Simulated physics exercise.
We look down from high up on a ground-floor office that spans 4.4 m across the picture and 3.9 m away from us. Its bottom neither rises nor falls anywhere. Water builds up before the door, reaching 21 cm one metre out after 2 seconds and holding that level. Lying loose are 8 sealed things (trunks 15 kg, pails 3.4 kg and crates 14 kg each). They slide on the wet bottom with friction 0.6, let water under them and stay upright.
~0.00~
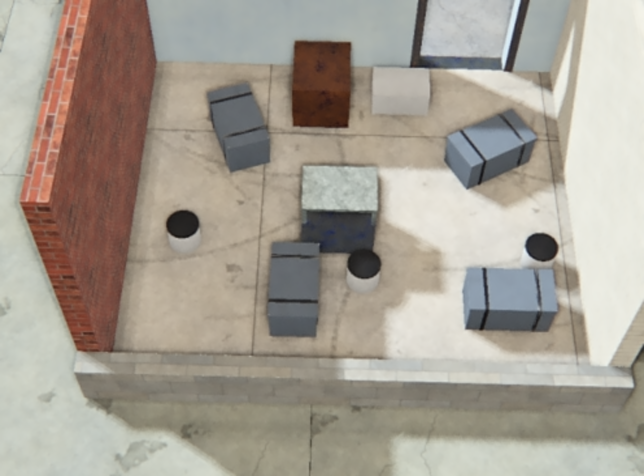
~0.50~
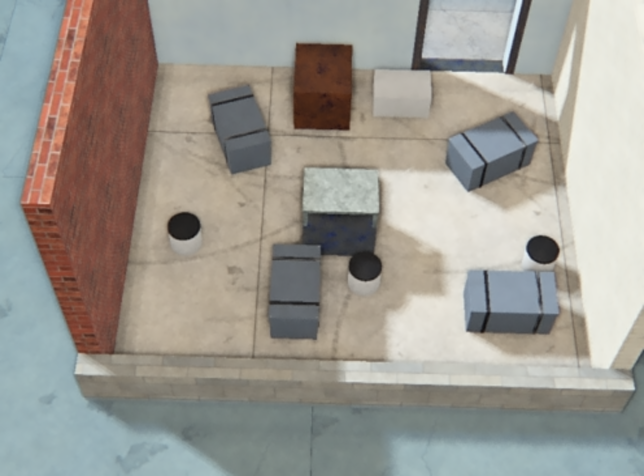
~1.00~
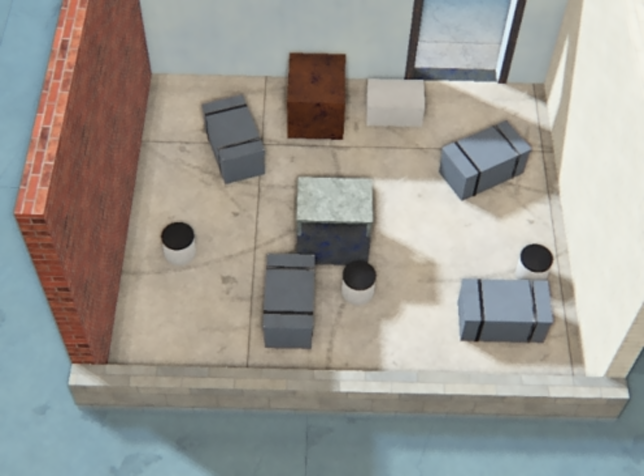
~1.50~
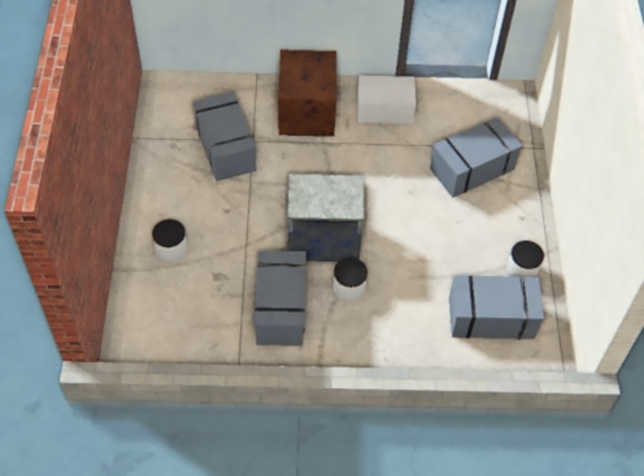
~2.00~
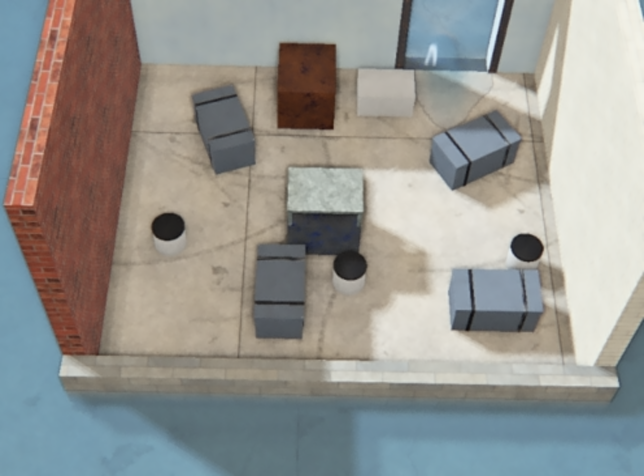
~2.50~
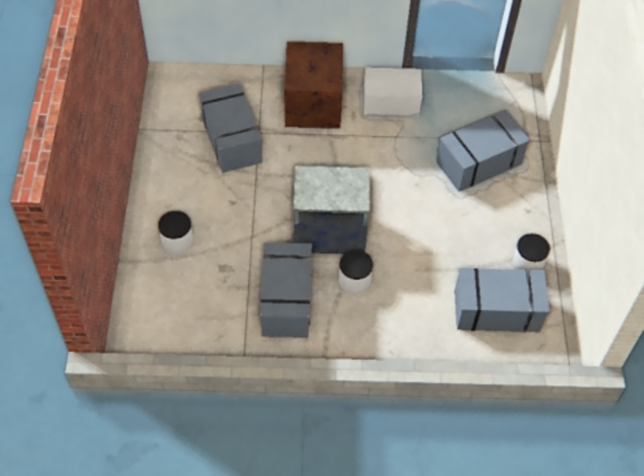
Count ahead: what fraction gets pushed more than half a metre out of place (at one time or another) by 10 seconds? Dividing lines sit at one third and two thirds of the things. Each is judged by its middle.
It's going to be two in three or more, I reckon.
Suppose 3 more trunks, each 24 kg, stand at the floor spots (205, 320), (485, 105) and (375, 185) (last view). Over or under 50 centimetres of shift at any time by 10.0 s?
First stays within it, second exceeds it, third stays within it.
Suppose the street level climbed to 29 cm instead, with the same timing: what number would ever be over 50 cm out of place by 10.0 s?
So the tally would be 7.
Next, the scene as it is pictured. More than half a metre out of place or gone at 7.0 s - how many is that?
By my reckoning, 3.
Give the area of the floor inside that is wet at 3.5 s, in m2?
My estimate is roughly 5.5 m2.
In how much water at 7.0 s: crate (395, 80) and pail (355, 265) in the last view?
About 4 and 5 cm.
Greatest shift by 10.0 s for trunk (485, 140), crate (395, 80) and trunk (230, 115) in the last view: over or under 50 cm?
First farther, then not as far, then not as far.
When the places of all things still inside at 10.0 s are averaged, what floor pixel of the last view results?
Centre of the remaining things: Roughly (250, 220).
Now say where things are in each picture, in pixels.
A trunk at (492, 137) rests on the ground; a trunk at (512, 289), on the bottom; water covers 0.0 m2; 0 of 8 have shifted, in the first picture.
A trunk at (494, 140), on the bottom; a trunk at (513, 292), on the bottom; 0.0 m2 under water; 0 of 8 have shifted, in the second picture.
A trunk at (487, 149) rests on the ground; a trunk at (507, 300) rests on the ground; 0.0 m2 under water; 0 of 8 have shifted, in the third picture.
A trunk at (478, 145), on the bottom; a trunk at (498, 297), on the bottom; 0.0 m2 under water; 0 of 8 have shifted, in the fourth picture.
A trunk at (477, 138) rests on the ground; a trunk at (498, 290) rests on the ground; 0.5 m2 under water; 0 of 8 have shifted, in the fifth picture.
A trunk at (485, 139) rests on the ground; a trunk at (504, 290) rests on the ground; 1.4 m2 under water; 0 of 8 have shifted, in the sixth picture.
After 3.5 s 1 of 8 are over 50 cm from their spots; 0 afloat.
After 4.5 s 2 of 8 are over 50 cm from their spots; 2 afloat.
After 7.0 s 3 of 8 are over 50 cm from their spots; 4 afloat.
After 10.0 s 6 of 8 are over 50 cm from their spots, and 6 have been at some point; 5 afloat.
